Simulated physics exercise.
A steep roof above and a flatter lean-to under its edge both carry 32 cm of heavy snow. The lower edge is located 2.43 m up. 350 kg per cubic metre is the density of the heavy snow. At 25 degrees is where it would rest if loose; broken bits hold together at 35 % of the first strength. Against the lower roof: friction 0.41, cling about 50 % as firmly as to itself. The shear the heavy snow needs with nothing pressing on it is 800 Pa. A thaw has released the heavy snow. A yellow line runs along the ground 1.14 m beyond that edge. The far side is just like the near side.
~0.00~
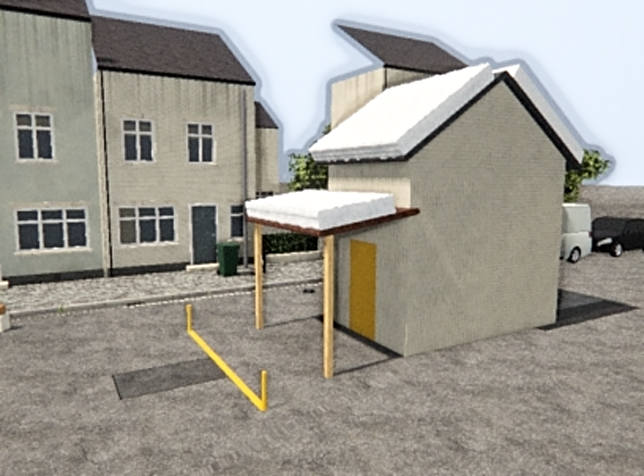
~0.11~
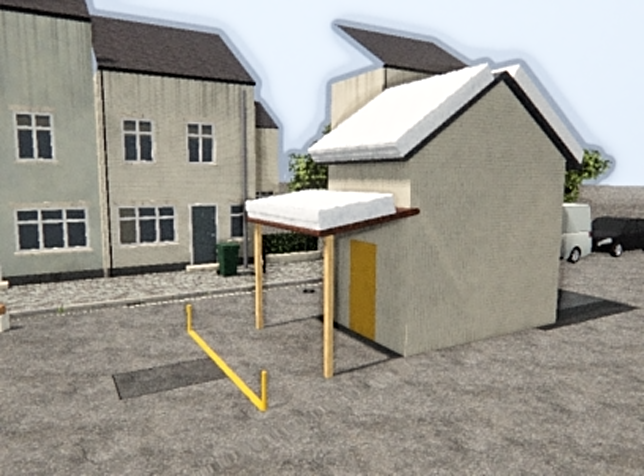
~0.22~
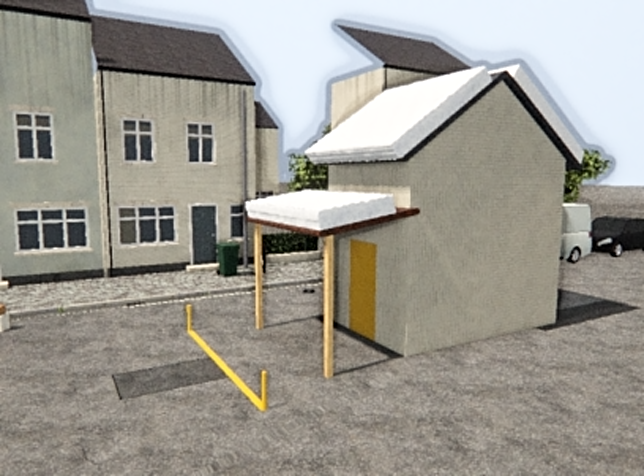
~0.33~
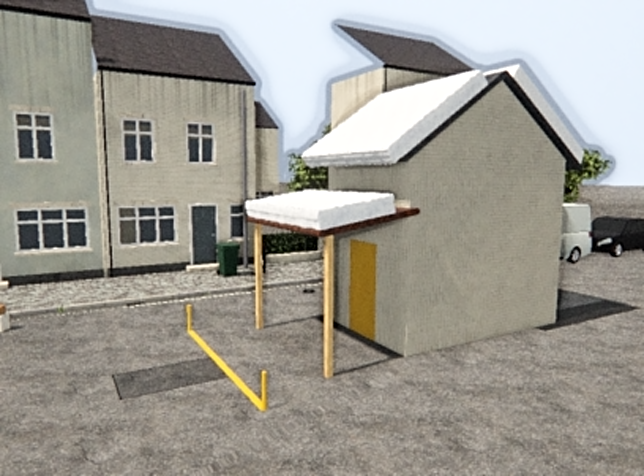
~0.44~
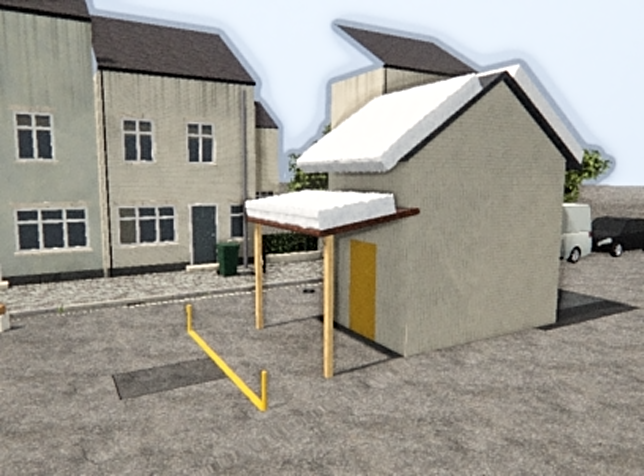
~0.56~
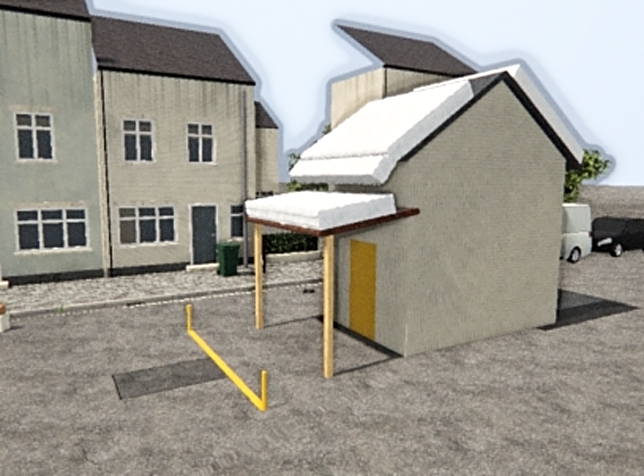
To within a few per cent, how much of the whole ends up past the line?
I would say 31 per cent of it.
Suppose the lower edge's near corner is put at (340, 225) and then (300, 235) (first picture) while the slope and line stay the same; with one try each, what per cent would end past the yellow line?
First 45 per cent, second 20 per cent.
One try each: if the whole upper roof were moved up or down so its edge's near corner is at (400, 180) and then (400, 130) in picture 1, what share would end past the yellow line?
In that order: 8 %, 55 %.
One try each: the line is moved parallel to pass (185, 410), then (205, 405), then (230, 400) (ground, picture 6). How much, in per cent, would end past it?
Respectively 12, 16 and 25 percent would end past it.
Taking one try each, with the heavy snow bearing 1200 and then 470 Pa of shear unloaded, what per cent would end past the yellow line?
In order: Around 20 % and around 45 %.
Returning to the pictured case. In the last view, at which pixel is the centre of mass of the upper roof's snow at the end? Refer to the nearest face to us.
I'd place it around (271, 324).
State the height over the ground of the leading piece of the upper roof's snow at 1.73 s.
0.0 m, roughly.
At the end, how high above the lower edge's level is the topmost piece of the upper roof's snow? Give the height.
It ends up some 0.8 m higher than the lower edge.
After 1.09 s, none is below the lower edge and 0 % is past the line.
After 1.73 s, 31 % is below the lower edge and 11 % is past the line.
After 2.36 s, 53 % is below the lower edge and 29 % is past the line.
After 3.00 s, 55 % is below the lower edge and 31 % is past the line.
After 3.60 s, at the end, 55 % is below the lower edge and 31 % is past the line.
